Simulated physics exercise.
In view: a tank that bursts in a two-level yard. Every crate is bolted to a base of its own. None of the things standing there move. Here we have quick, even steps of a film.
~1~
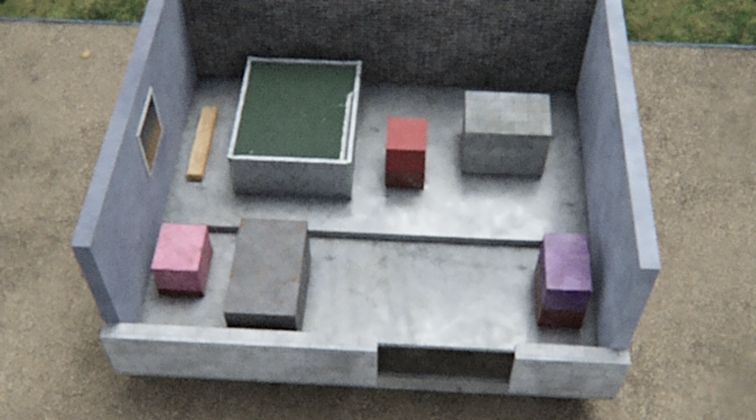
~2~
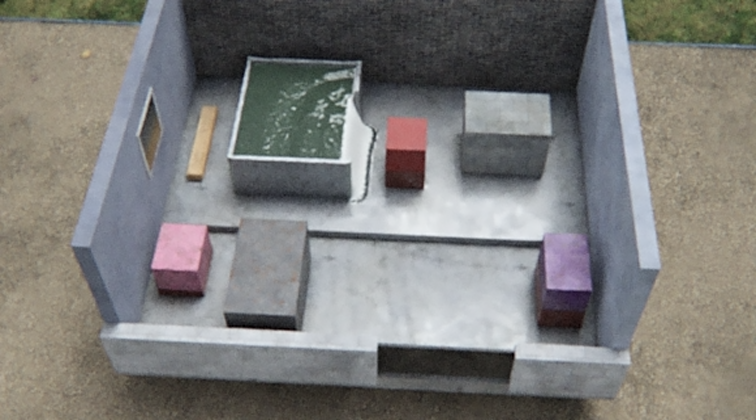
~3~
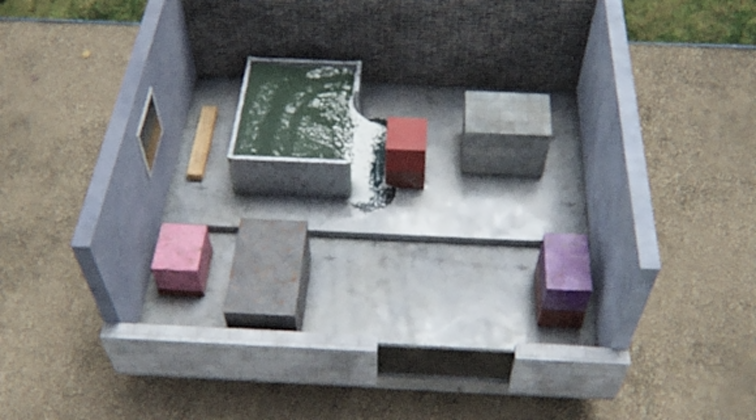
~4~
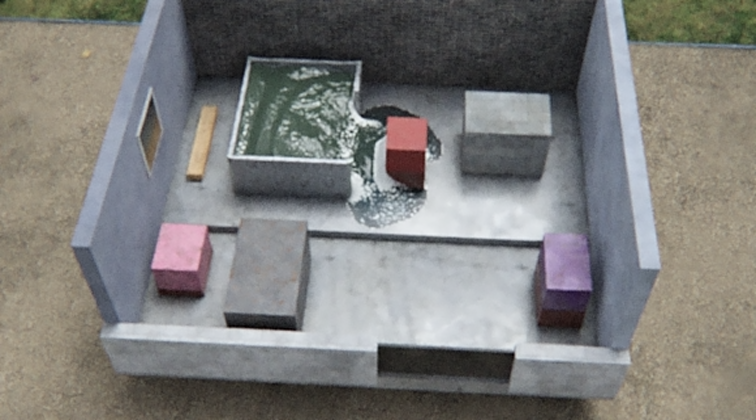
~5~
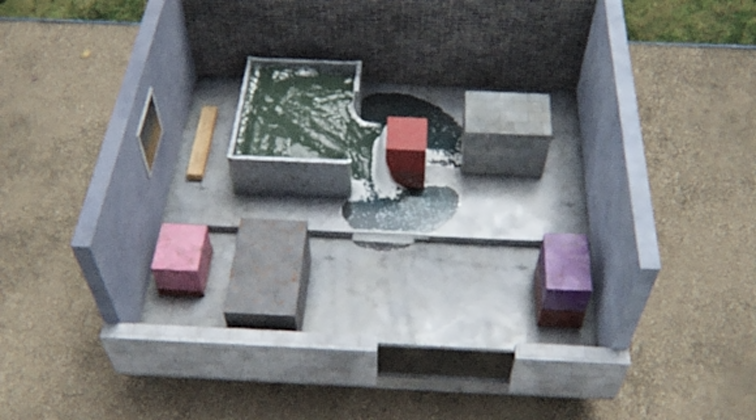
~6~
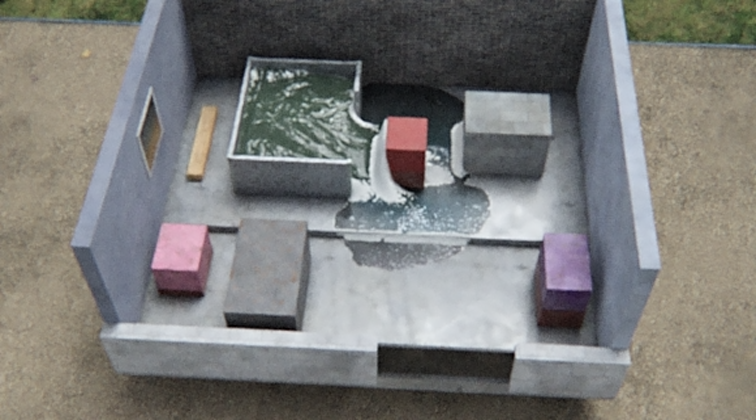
In a walled two-level yard set with coloured blocks, a tank of dark green water bursts open on its right side, and the water pours out, spreads around a red block and runs over the step onto the lower level.
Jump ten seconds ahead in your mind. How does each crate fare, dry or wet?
The pink crate comes out wet. The red crate comes out wet. The purple crate comes out dry.
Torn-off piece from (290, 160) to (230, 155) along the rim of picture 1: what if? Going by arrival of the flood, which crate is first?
I say the pink crate.
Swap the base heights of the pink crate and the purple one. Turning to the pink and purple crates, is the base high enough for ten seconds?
With the swap, pink avoids the flood while purple is flooded.
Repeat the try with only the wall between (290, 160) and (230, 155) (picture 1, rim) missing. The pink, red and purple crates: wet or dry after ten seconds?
The pink crate is reached; the red crate is not reached; the purple crate is not reached.
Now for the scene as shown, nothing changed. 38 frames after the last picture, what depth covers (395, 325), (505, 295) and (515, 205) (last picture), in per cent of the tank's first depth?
In turn 20, 20 and 2 in a hundred.
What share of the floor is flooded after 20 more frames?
My guess is around 70 in a hundred.
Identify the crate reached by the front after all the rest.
That is the crate marked pink.
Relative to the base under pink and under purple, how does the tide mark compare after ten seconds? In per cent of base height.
The first reaches around 130 in a hundred, the second around 70.
A moment on, water covers 45 % of the floor; the pink crate not reached, the red crate water round its plinth, the purple crate water round its plinth.
Next, water covers 60 % of the floor; the pink crate not reached, the red crate water round its plinth, the purple crate water round its plinth.
Then, water covers 70 % of the floor; the pink crate not reached, the red crate water round its plinth, the purple crate water round its plinth.
Later, water covers 80 % of the floor; the pink crate water round its plinth, the red crate water round its plinth, the purple crate water round its plinth.
In the end, water covers 95 % of the floor; the pink crate was topped, the red crate was topped, the purple crate stayed above the water.
